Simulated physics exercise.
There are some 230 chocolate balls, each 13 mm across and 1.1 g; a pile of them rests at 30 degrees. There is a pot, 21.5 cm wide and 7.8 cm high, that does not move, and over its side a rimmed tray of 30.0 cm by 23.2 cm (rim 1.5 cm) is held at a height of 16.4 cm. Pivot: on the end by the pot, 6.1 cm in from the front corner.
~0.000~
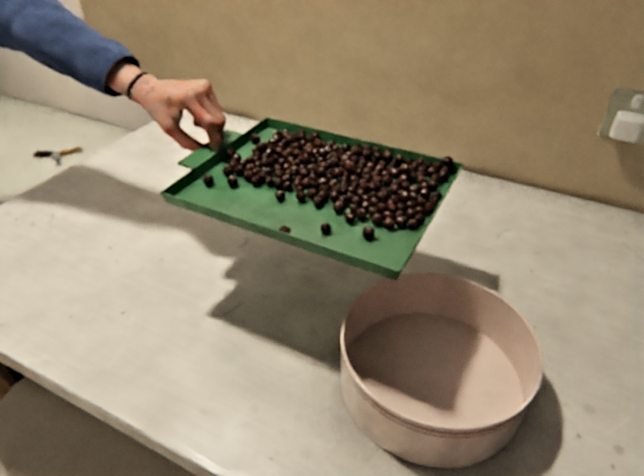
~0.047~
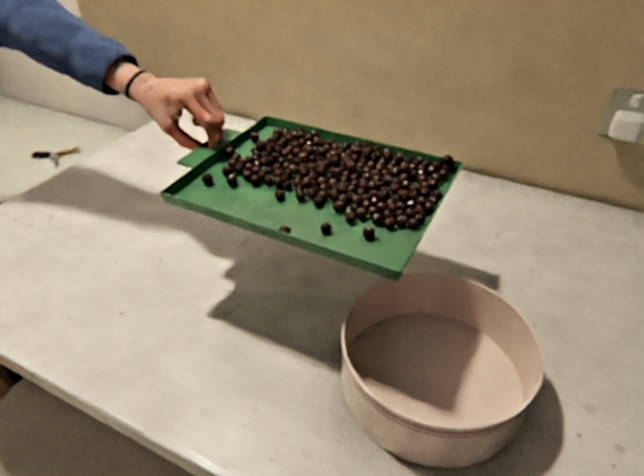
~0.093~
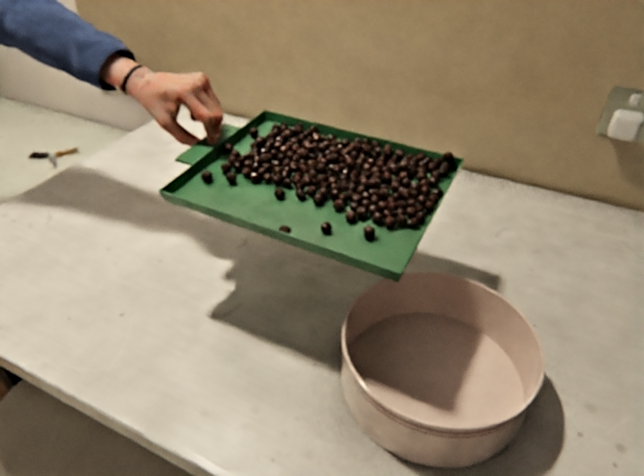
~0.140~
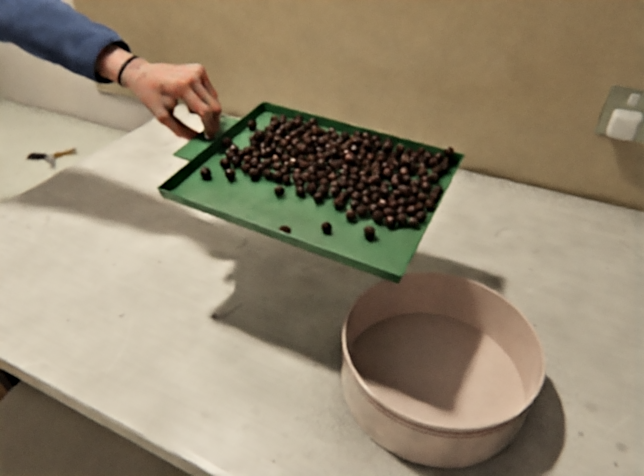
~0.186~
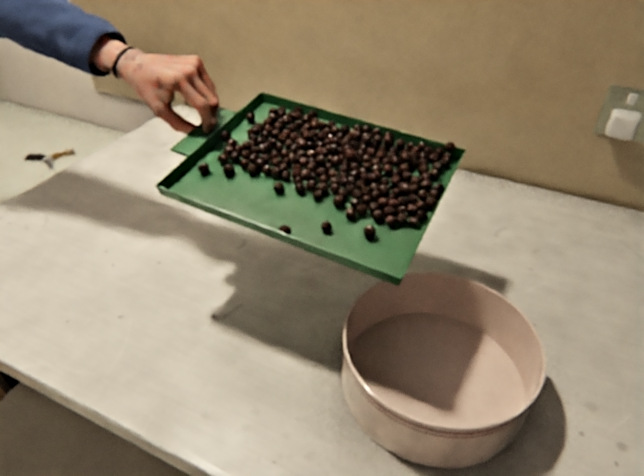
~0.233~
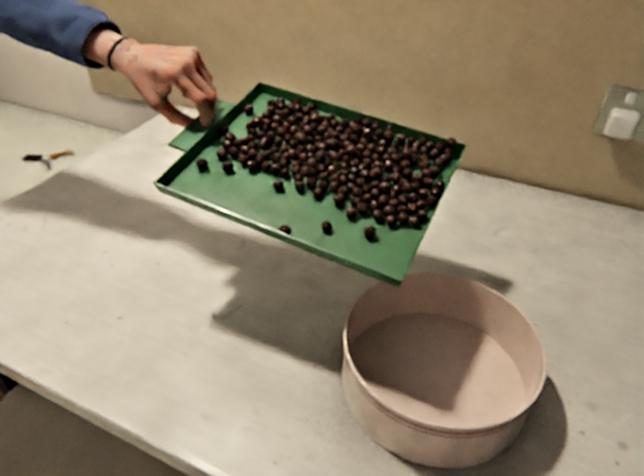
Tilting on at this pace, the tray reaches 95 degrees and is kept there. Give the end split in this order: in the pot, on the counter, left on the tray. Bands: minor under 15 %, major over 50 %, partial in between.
Pot: Major, counter: Partial, left on the tray: Minor.
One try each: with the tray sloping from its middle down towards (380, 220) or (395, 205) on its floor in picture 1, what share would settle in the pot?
Roughly 80 % for the first direction, roughly 45 % for the second.
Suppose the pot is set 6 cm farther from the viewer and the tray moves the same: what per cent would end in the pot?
My estimate: Some 35 per cent.
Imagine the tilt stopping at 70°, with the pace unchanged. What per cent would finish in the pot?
Around 5 per cent, then.
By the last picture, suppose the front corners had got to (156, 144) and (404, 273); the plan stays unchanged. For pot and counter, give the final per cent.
Pot 80; counter 20.
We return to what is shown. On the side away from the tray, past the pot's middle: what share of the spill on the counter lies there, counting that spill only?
Near 10 in a hundred.
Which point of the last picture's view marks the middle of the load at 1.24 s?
The middle of the load should be near (352, 200) then.
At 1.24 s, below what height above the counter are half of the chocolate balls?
Some 22 cm.
After 0.84 s, tilt 51 degrees; the tray holds 95 %, the pot 0 %.
After 1.24 s, tilt 77 degrees; the tray holds 90 %, the pot 5 %.
Then, at 1.72 s, tilt 95 degrees; the tray holds 5 %, the pot 50 %.
At rest (2.7 s), pot 60 %, counter 40 %, tray 0 %.
